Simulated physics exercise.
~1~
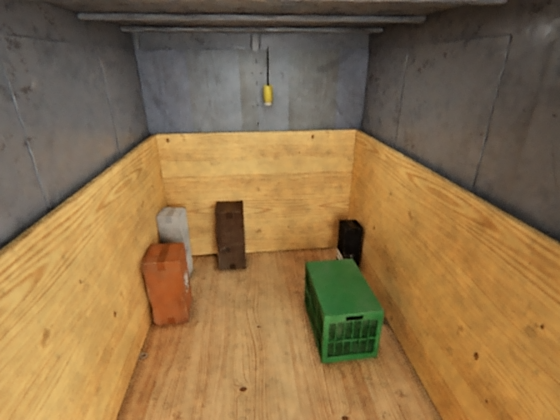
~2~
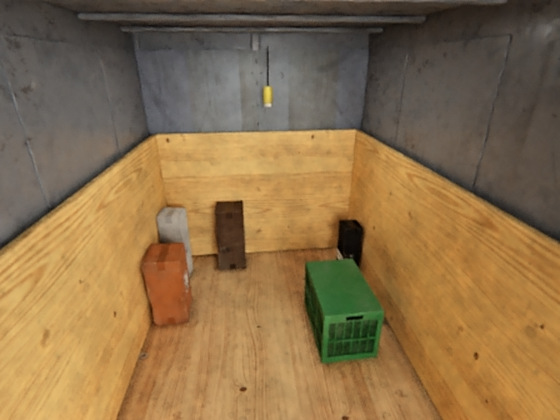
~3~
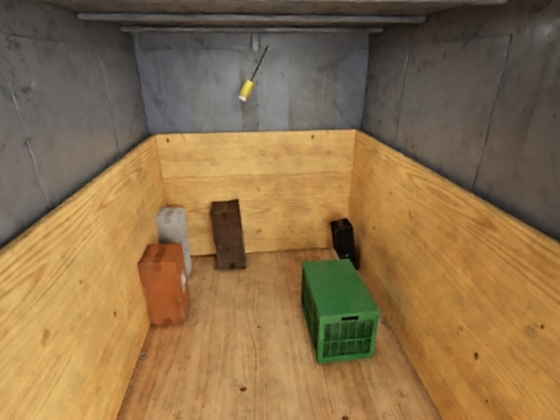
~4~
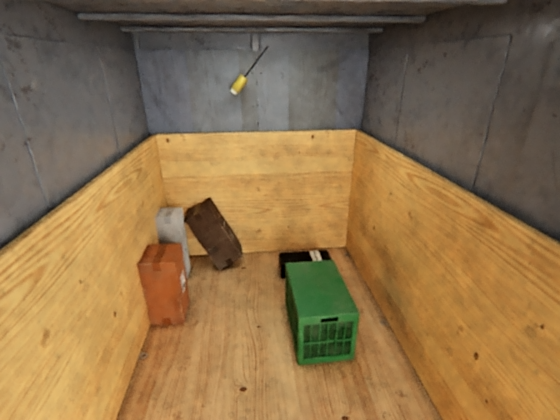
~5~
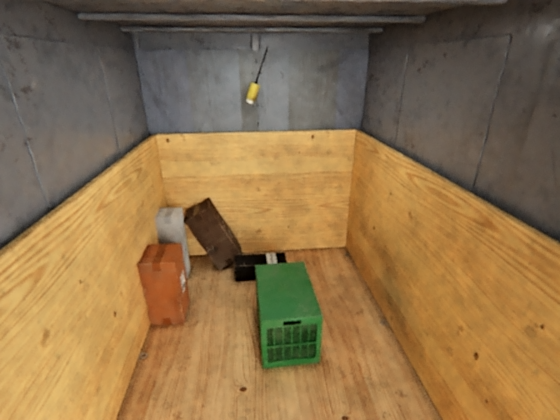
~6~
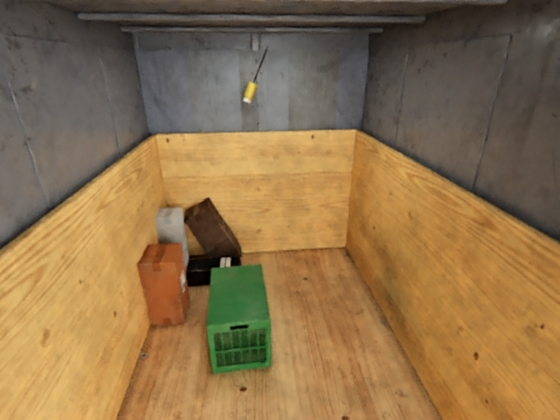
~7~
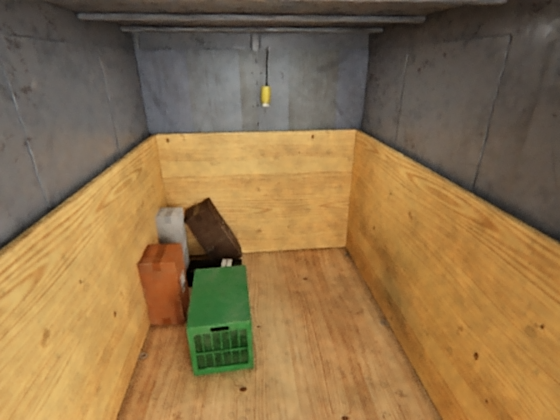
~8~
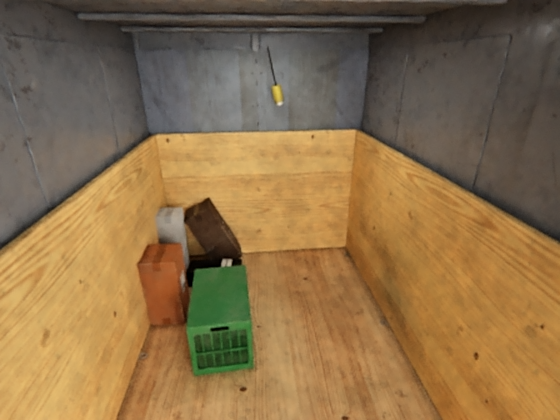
In the back of a moving van, a yellow lamp swung left as the black box tipped over and slid left with the green crate, while the brown box leaned left; they ended clustered near the orange and white boxes, which had stayed put.
